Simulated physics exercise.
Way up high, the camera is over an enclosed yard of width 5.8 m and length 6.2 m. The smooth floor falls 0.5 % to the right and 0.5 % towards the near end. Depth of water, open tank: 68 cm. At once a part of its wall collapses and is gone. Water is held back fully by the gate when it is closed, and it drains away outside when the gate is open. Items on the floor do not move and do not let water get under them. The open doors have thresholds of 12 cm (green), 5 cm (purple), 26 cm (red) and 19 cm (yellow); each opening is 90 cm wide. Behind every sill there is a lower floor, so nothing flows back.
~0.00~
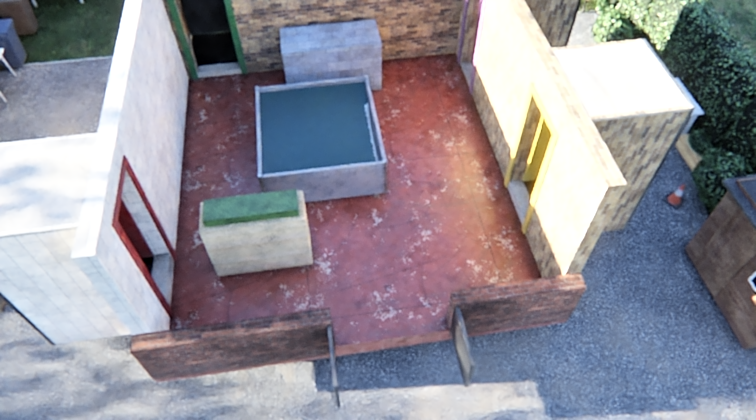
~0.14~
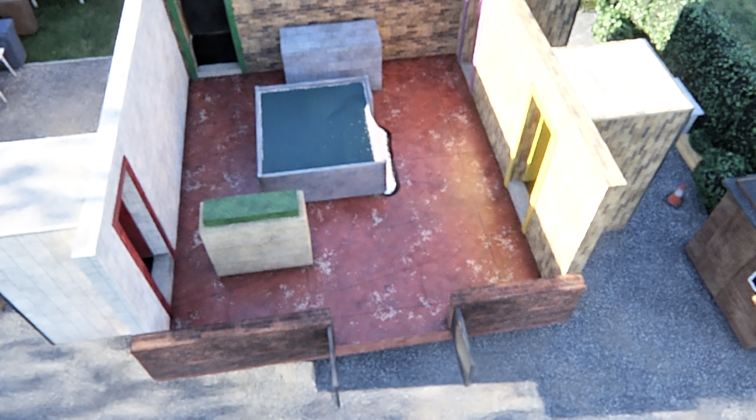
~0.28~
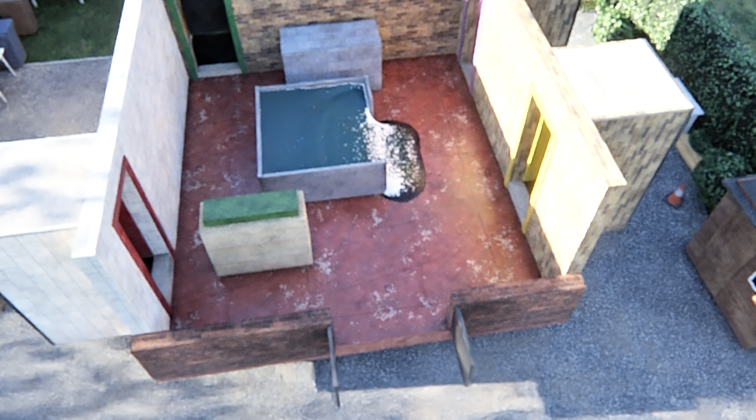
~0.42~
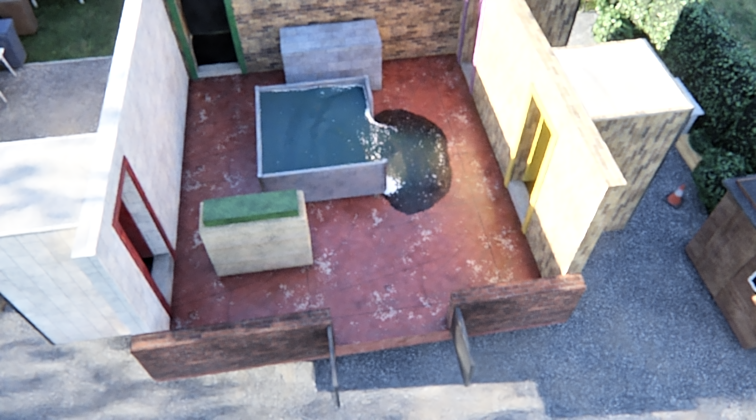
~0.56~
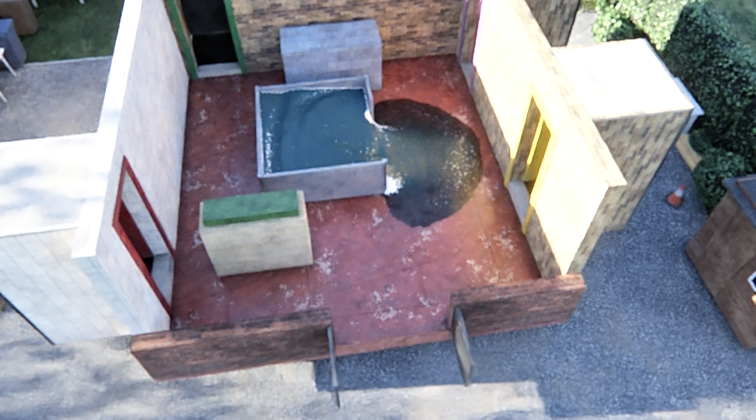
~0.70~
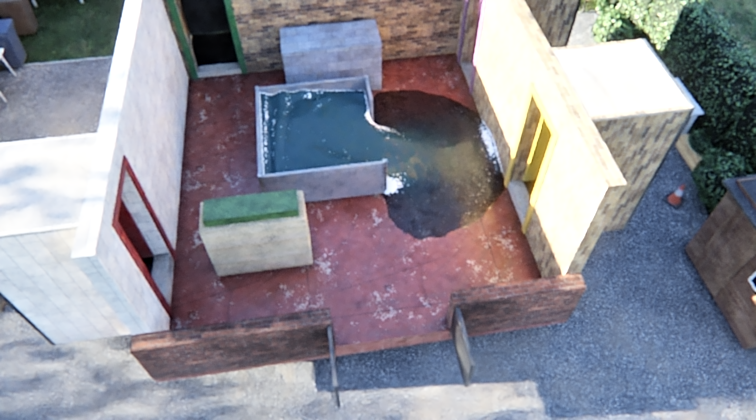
A walled yard with a red floor held an open tank of still water until part of the tank's right side gave way, and water poured out, spreading in a dark, rounded pool toward the yellow wall.
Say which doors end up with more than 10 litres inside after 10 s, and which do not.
At the end, at the green door the total will be lower than the limit. At the purple door the total will be higher than the limit. At the red door the total will be lower than the limit. At the yellow door the total will be higher than the limit.
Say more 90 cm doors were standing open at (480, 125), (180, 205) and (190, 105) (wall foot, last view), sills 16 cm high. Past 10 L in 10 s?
So, in the order given, it's beyond the mark, then shy of the mark, then shy of the mark.
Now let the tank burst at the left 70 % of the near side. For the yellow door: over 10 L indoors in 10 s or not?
Note: Yellow door, short of the limit.
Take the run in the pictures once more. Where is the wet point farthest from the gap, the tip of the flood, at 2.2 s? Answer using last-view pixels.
That lands around (541, 302) in the last picture.
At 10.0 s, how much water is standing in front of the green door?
Roughly 7.5 cm.
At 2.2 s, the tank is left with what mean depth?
It averages close to 30 cm.
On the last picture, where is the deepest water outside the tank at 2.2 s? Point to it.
About (541, 302).
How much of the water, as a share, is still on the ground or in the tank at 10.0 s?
Roughly 82 in a hundred.
After 1.4 s water covers 25 % of the floor and is deepest (44 cm) near (487, 157); green door not reached, purple door 11 cm at the sill, 1 L in, red door not reached, yellow door 28 cm at the sill, 1 L in.
After 2.2 s water covers 30 % of the floor and is deepest (48 cm) near (541, 302); green door not reached, purple door 11 cm at the sill, 14 L in, red door not reached, yellow door 30 cm at the sill, 33 L in.
After 3.5 s water covers 55 % of the floor and is deepest (32 cm) near (530, 304); green door not reached, purple door 12 cm at the sill, 35 L in, red door not reached, yellow door 19 cm at the sill, 60 L in.
After 6.0 s water covers 85 % of the floor and is deepest (20 cm) near (527, 263); green door 2 cm at the sill, 0 L in, purple door 12 cm at the sill, 106 L in, red door 12 cm at the sill, 0 L in, yellow door 16 cm at the sill, 61 L in.
After 10.0 s water covers 100 % of the floor and is deepest (12 cm) near (232, 345); green door 7 cm at the sill, 0 L in, purple door 7 cm at the sill, 164 L in, red door 10 cm at the sill, 0 L in, yellow door 11 cm at the sill, 61 L in.
